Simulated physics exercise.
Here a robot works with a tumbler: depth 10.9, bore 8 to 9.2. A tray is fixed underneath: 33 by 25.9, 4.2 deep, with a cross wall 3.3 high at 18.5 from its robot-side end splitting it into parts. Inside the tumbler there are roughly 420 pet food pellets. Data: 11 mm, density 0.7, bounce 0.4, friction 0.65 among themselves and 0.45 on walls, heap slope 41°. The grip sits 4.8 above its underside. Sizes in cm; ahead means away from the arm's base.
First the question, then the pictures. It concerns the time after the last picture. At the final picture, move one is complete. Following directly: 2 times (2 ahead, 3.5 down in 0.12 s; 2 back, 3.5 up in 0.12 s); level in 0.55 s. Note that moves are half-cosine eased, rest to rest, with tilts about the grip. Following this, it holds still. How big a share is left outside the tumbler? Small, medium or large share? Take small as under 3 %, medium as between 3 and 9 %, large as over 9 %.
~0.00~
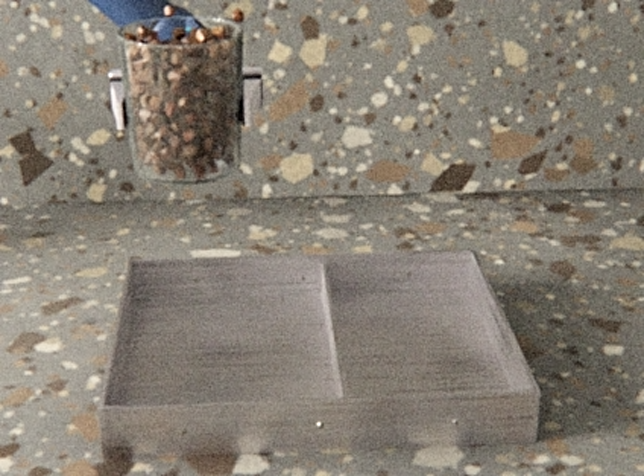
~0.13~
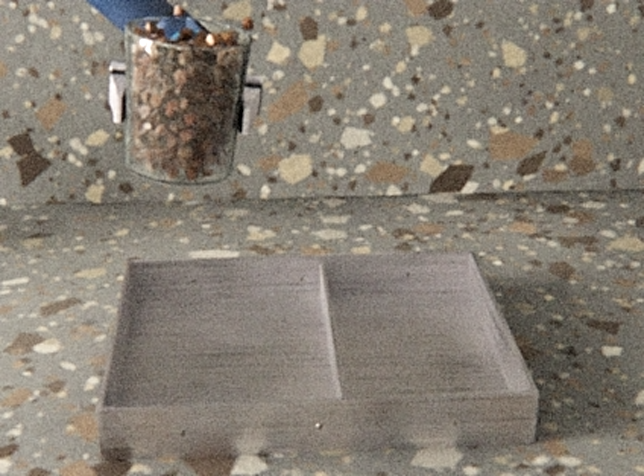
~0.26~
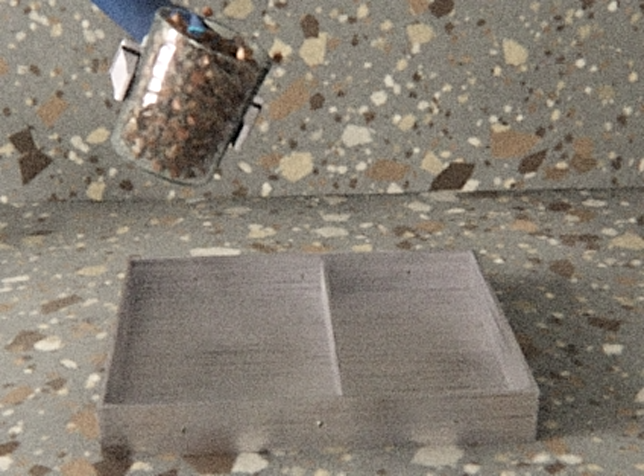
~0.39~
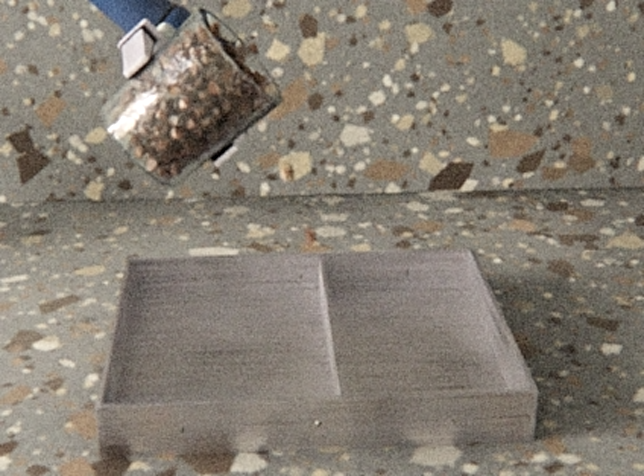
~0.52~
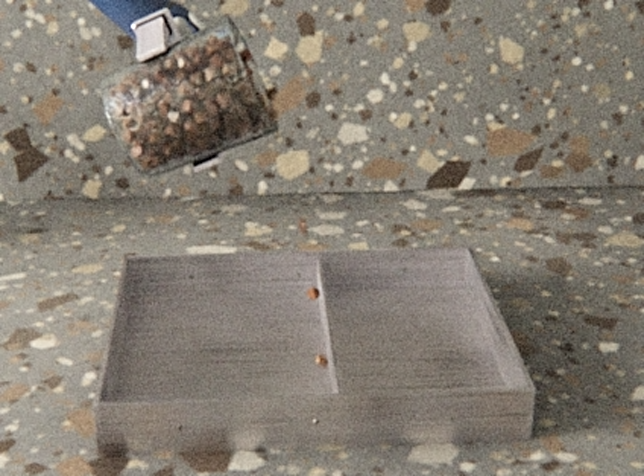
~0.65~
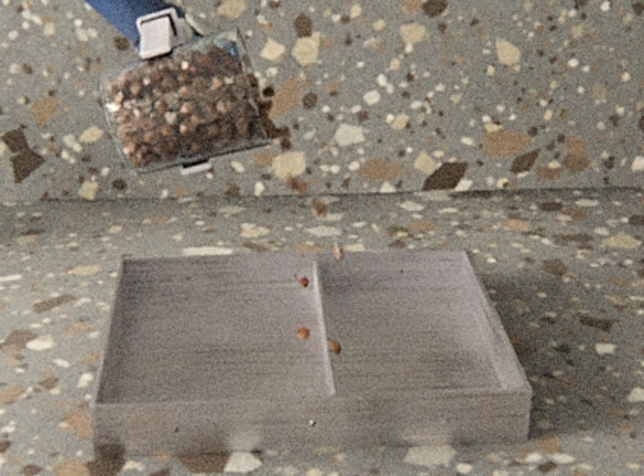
A large share.
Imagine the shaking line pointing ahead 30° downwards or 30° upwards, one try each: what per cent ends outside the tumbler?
Some 25 and 55 per cent.
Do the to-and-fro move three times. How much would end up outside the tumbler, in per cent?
Near 15 per cent.
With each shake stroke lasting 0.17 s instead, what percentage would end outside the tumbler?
About 10 per cent in that case.
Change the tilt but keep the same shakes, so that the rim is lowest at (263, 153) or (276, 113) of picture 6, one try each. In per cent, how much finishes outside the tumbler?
Near 25 and 5 in a hundred.
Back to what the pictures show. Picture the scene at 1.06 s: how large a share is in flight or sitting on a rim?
Logged share: Close to 2 per cent.
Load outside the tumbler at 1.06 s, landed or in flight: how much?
Roughly 10 percent is out.
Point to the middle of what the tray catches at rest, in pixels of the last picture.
Roughly at pixel (357, 346).
After 1.06 s, tilted 74° forward, highest piece 25 above the table; 382 in the tumbler, 22 in the far-side part, 9 in the robot-side part, 9 in flight or on a rim.
After 1.47 s, tilted 23° forward, highest piece 28 above the table; 366 in the tumbler, 36 in the far-side part, 19 in the robot-side part, 1 in flight or on a rim.
After 1.88 s, level, highest piece 30 above the table; 366 in the tumbler, 36 in the far-side part, 20 in the robot-side part.
After 2.93 s, level, highest piece 30 above the table; 366 in the tumbler, 36 in the far-side part, 20 in the robot-side part.
At rest, 366 in the tumbler, 36 in the far-side part, 20 in the robot-side part. That is 13 % outside the tumbler.
